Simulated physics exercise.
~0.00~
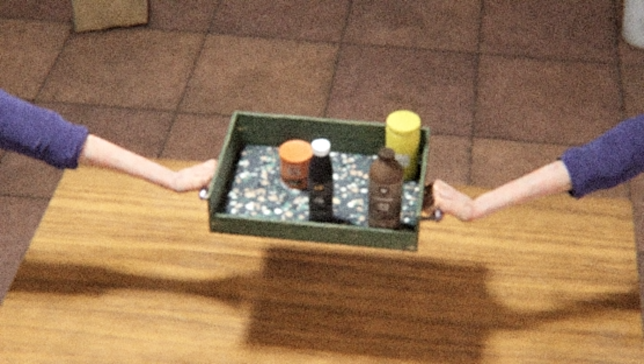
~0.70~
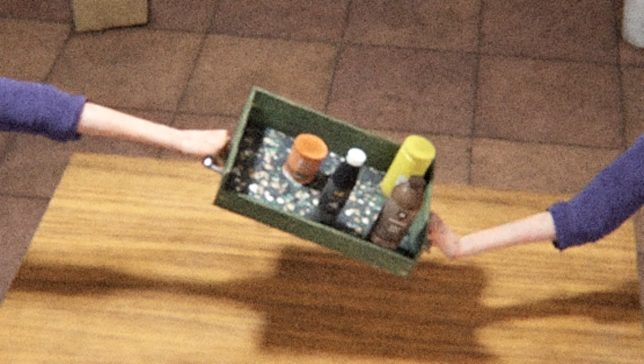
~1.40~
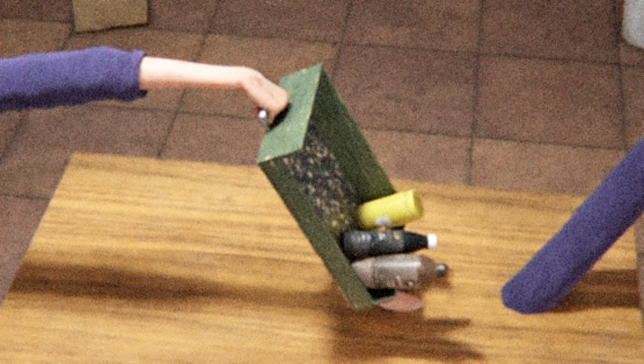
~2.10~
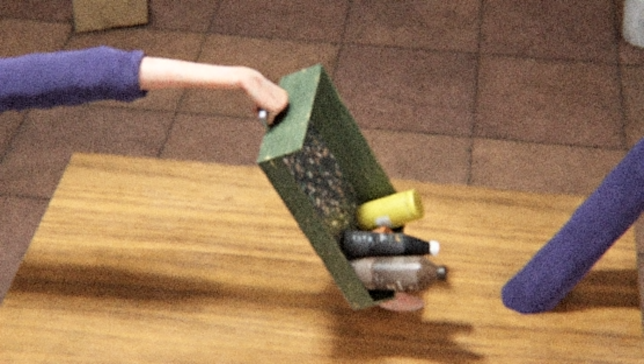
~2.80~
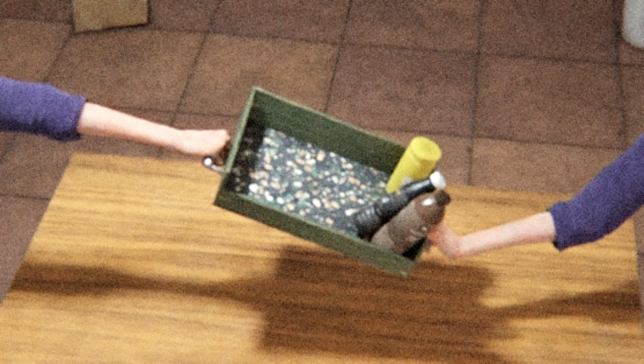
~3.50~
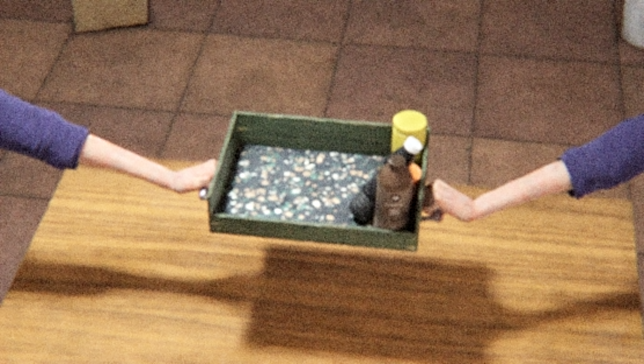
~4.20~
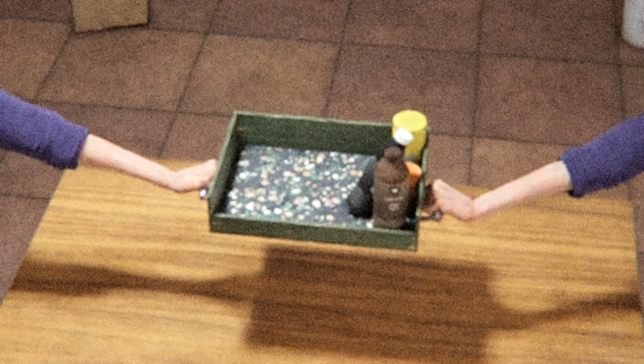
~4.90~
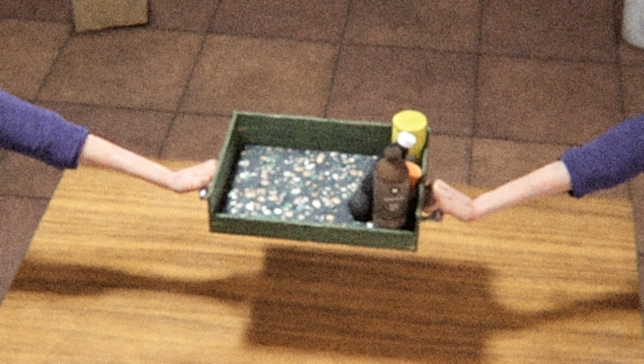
A wooden table on a brown tiled floor is seen from above at an angle, with two purple-sleeved arms holding a green open crate over it. Inside its speckled base stand an orange tin at centre-left, a black bottle in the middle, and a brown bottle and yellow jar on the right. The hands tip the crate steeply, right side down, and the contents slide and topple against the low end. After a brief hold, they turn it back level. All four items stay inside, bunched at the right, the black bottle leaning behind the upright brown one.
